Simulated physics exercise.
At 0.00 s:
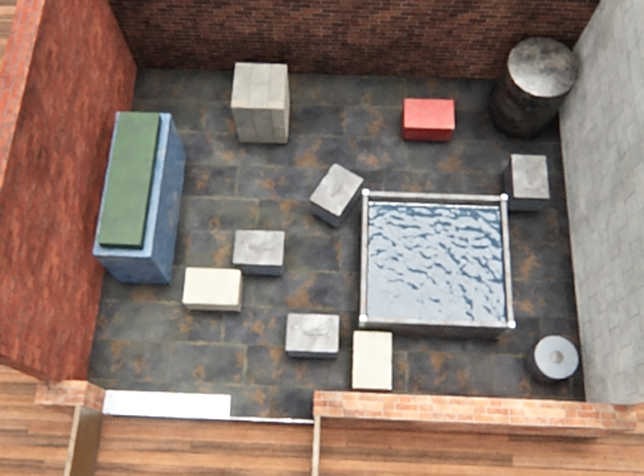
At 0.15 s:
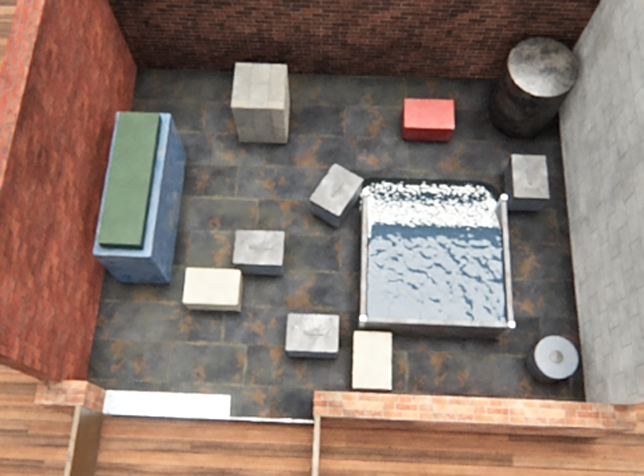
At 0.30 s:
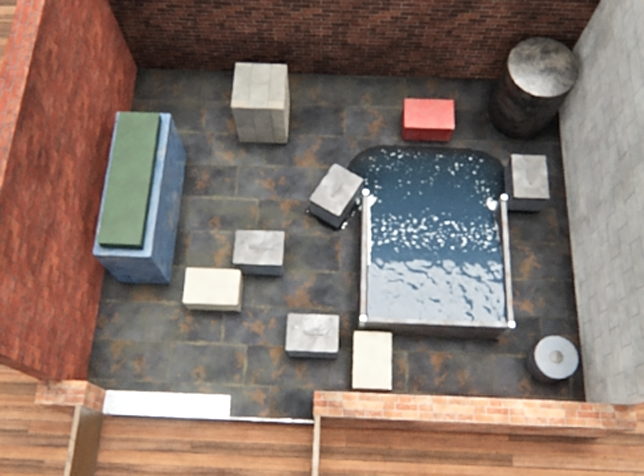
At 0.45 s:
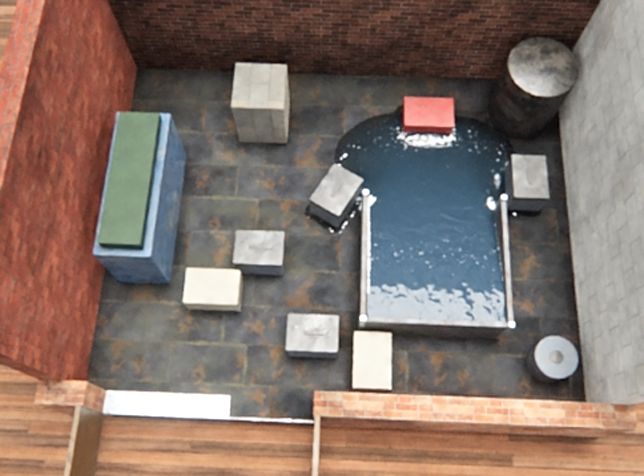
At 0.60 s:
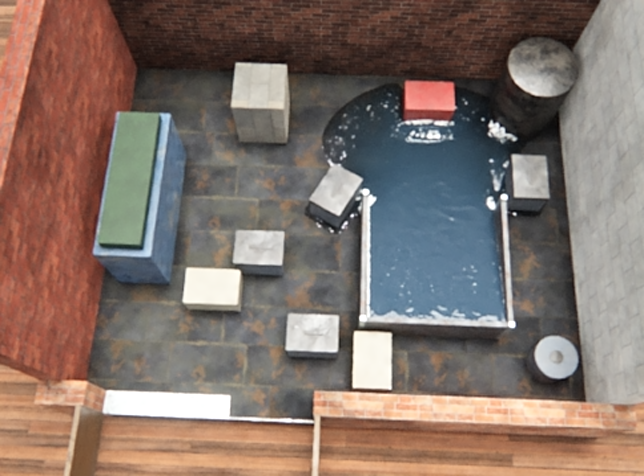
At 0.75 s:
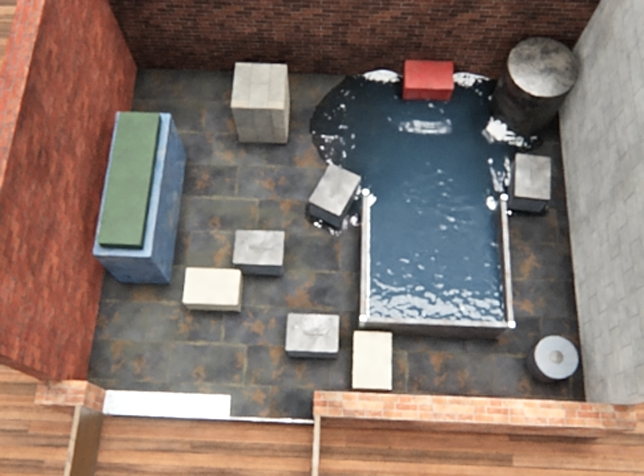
The clip shows a walled yard with scattered blocks as one side of a water-filled tank gives way; water spreads toward the back wall, flows around nearby blocks and pushes the red one back a short way.
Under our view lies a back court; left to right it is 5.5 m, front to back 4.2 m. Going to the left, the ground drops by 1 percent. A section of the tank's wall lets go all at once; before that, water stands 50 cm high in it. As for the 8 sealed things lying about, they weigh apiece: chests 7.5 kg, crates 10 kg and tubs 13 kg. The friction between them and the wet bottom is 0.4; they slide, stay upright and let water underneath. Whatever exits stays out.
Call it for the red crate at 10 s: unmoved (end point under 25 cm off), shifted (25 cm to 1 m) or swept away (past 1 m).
Swept away.
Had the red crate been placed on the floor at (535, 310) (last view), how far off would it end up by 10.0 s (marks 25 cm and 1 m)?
Outcome: It is shifted a bit.
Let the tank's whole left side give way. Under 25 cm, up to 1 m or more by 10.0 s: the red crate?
Afterwards the red crate stays almost motionless.
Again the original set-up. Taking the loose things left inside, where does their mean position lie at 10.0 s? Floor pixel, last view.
Near (314, 321).
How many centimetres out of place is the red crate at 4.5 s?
By that time, close to 140 cm.
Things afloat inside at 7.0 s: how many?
The count is 3.
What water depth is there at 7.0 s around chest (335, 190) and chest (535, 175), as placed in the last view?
I'd put it at 4 cm and 7 cm respectively.
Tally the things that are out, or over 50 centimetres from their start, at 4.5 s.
The answer is 3.
After 2.0 s the red crate is near (421, 64), 0.6 m from its start, afloat; 0 of 8 are out; 1 afloat.
After 4.5 s the red crate is near (313, 82), 1.5 m from its start, afloat; 0 of 8 are out; 2 afloat.
After 7.0 s the red crate is near (310, 77), 1.6 m from its start, afloat; 1 of 8 are out; 3 afloat.
After 10.0 s the red crate is near (310, 77), 1.6 m from its start, afloat; 1 of 8 are out; 4 afloat.
